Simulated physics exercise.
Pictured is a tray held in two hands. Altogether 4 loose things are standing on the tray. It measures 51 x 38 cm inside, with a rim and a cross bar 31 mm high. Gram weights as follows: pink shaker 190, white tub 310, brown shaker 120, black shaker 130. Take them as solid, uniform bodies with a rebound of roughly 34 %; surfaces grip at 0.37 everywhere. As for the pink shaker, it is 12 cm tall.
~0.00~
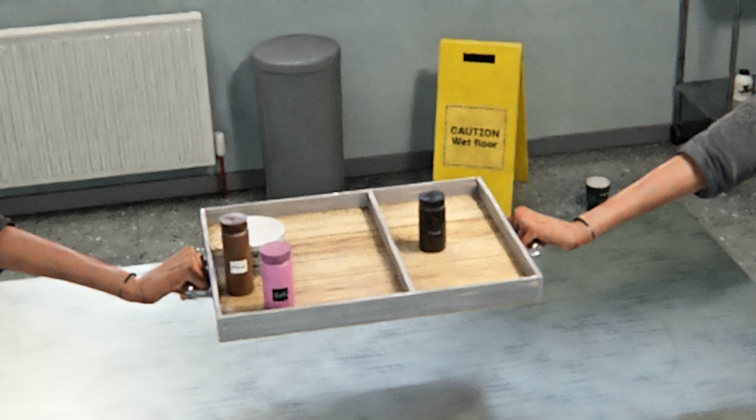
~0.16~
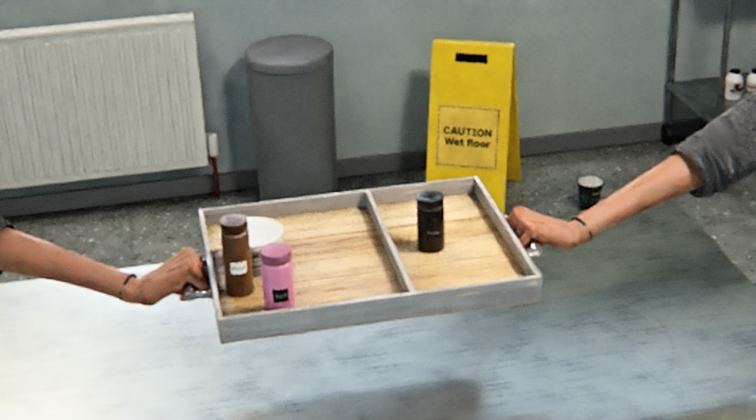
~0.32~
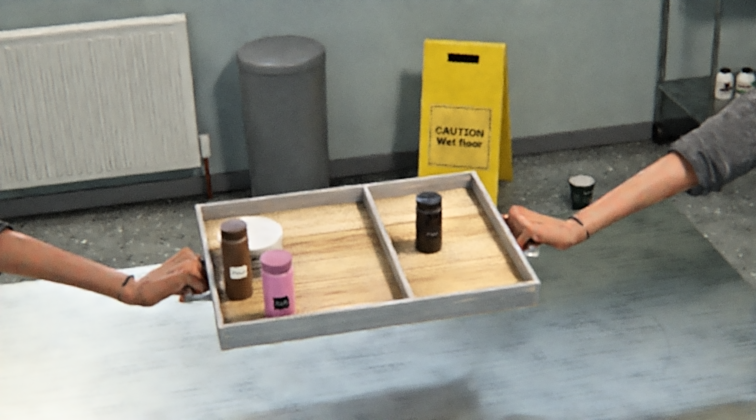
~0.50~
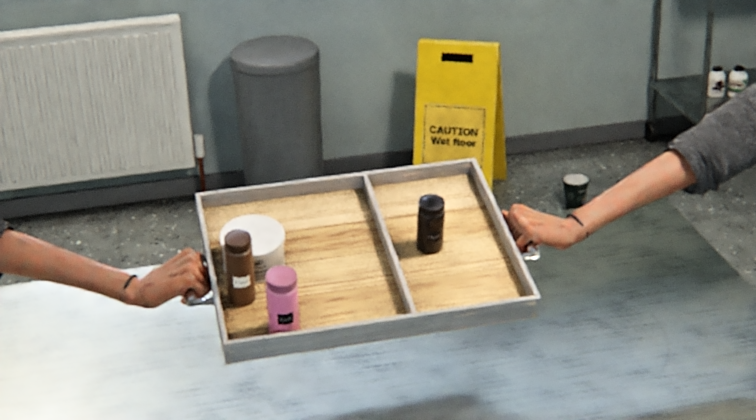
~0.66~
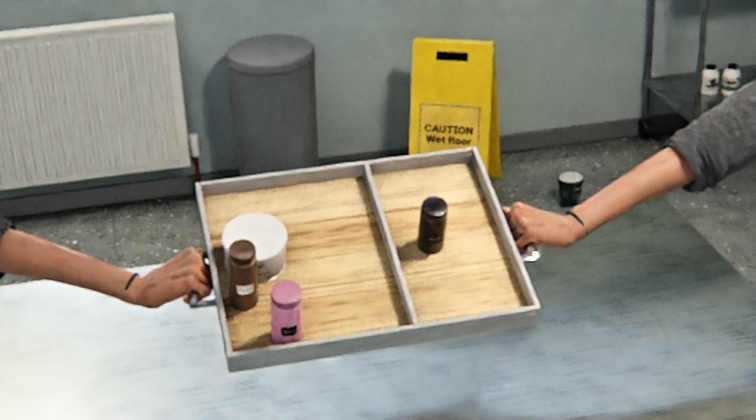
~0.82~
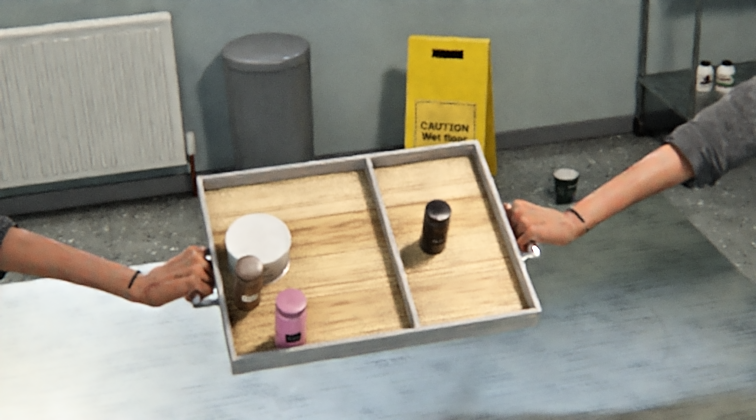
Two hands tilt a tray near edge down; the brown shaker leans, the pink stays upright.
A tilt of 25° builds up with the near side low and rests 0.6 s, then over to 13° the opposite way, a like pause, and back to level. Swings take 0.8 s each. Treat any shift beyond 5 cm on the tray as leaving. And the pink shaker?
The pink shaker remains where it was.
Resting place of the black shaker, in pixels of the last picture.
End point: Approx. (447, 258).
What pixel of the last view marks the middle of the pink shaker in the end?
Rest point: Near (287, 281).
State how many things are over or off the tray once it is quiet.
The tally is 2.
After 1.12 s, tray tilted 25°, near edge down; brown shaker 66° off its base; black shaker moved 8 cm; white tub moved 7 cm.
After 1.62 s, tray tilted 23°, near edge down; brown shaker now off the tray; black shaker 59° off its base; white tub moved 11 cm.
After 1.92 s, tray tilted 4°, near edge down; black shaker 48° off its base; white tub moved 11 cm.
After 2.72 s, tray tilted 13°, far edge down; black shaker on its side; white tub moved 11 cm.
In the end (4.1 s), off the tray, brown shaker; toppled on the tray, black shaker; not toppled but over 5 cm from the start, white tub; pink shaker under 5 cm from the start. At the end, from the last picture's camera, pink shaker near (288, 282).
